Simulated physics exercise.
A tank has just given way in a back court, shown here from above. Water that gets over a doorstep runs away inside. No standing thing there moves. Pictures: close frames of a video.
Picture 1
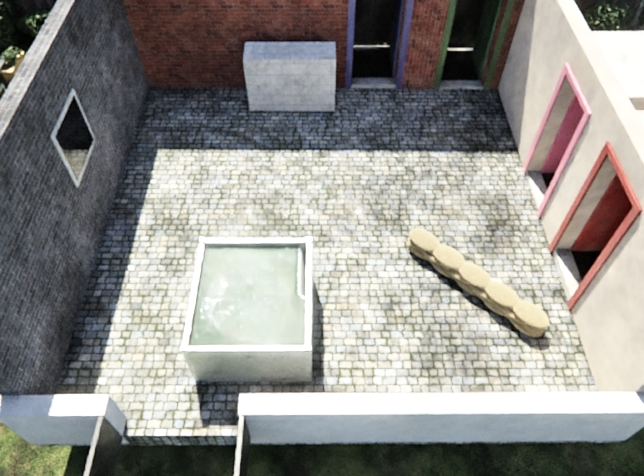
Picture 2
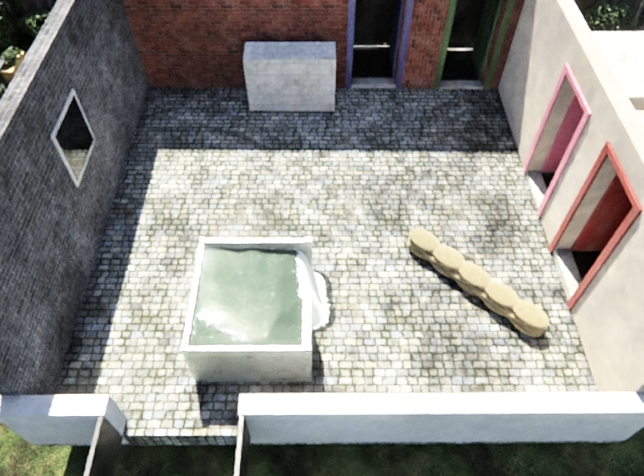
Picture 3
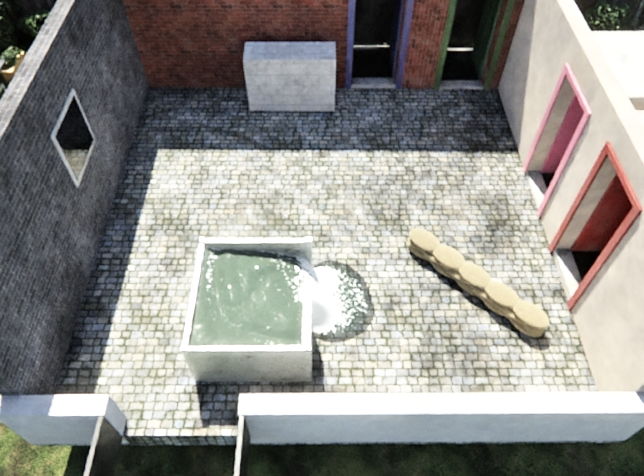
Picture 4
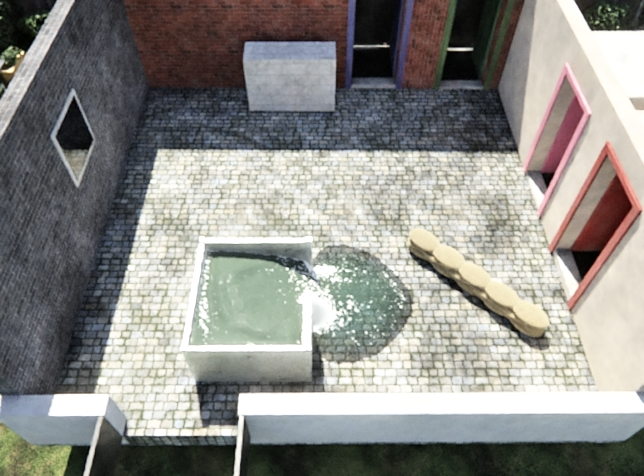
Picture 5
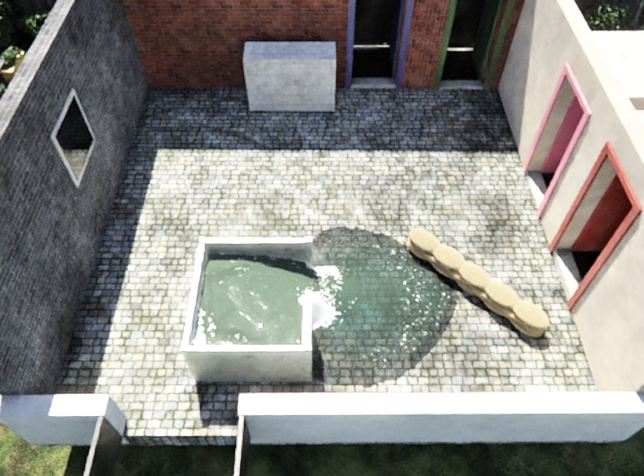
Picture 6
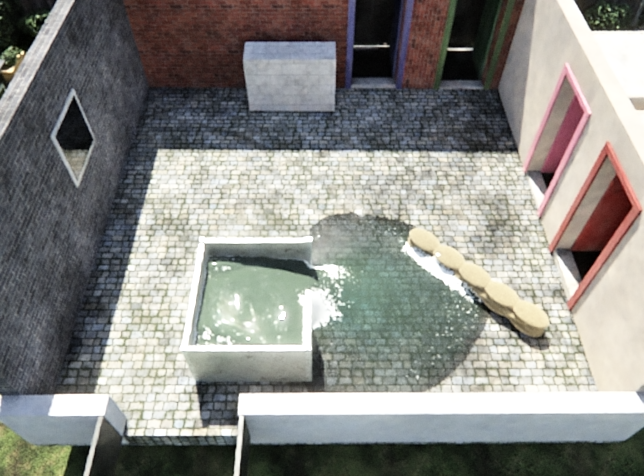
Water pours from the right side of a square tank and spreads across the paving.
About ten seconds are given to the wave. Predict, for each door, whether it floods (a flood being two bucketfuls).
Prediction: The blue door stays unflooded; the red door stays unflooded; the green door floods; the pink door stays unflooded.
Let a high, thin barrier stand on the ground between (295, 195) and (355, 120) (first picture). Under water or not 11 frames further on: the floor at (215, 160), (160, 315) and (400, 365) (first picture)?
Results in sequence: Bone-dry / bone-dry / swamped.
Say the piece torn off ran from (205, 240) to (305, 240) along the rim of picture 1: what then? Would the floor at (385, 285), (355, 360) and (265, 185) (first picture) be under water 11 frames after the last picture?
In turn: Dry, clear, covered.
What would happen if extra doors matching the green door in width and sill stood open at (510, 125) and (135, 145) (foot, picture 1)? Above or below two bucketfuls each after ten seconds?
As listed: Floods, takes less.
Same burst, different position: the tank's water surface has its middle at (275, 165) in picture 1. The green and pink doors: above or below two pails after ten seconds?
Green exceeds it, pink exceeds it.
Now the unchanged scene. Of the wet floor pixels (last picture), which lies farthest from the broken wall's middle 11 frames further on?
The front's farthest point is close to (479, 119).
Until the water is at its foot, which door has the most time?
Result: The one in blue.
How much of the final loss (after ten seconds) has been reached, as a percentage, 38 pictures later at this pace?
About 45 per cent.
A moment on, water covers 20 % of the floor; the blue door not reached, the red door not reached, the green door not reached, the pink door not reached.
Next, water covers 30 % of the floor; the blue door not reached, the red door not reached, the green door not reached, the pink door not reached.
Then, water covers 45 % of the floor; the blue door not reached, the red door wet at the sill, nothing in, the green door under two buckets in, the pink door wet at the sill, nothing in.
Later, water covers 50 % of the floor; the blue door wet at the sill, nothing in, the red door wet at the sill, nothing in, the green door far over two buckets in, the pink door under two buckets in.
In the end, water covers 65 % of the floor; the blue door wet at the sill, nothing in, the red door wet at the sill, nothing in, the green door far over two buckets in, the pink door under two buckets in.
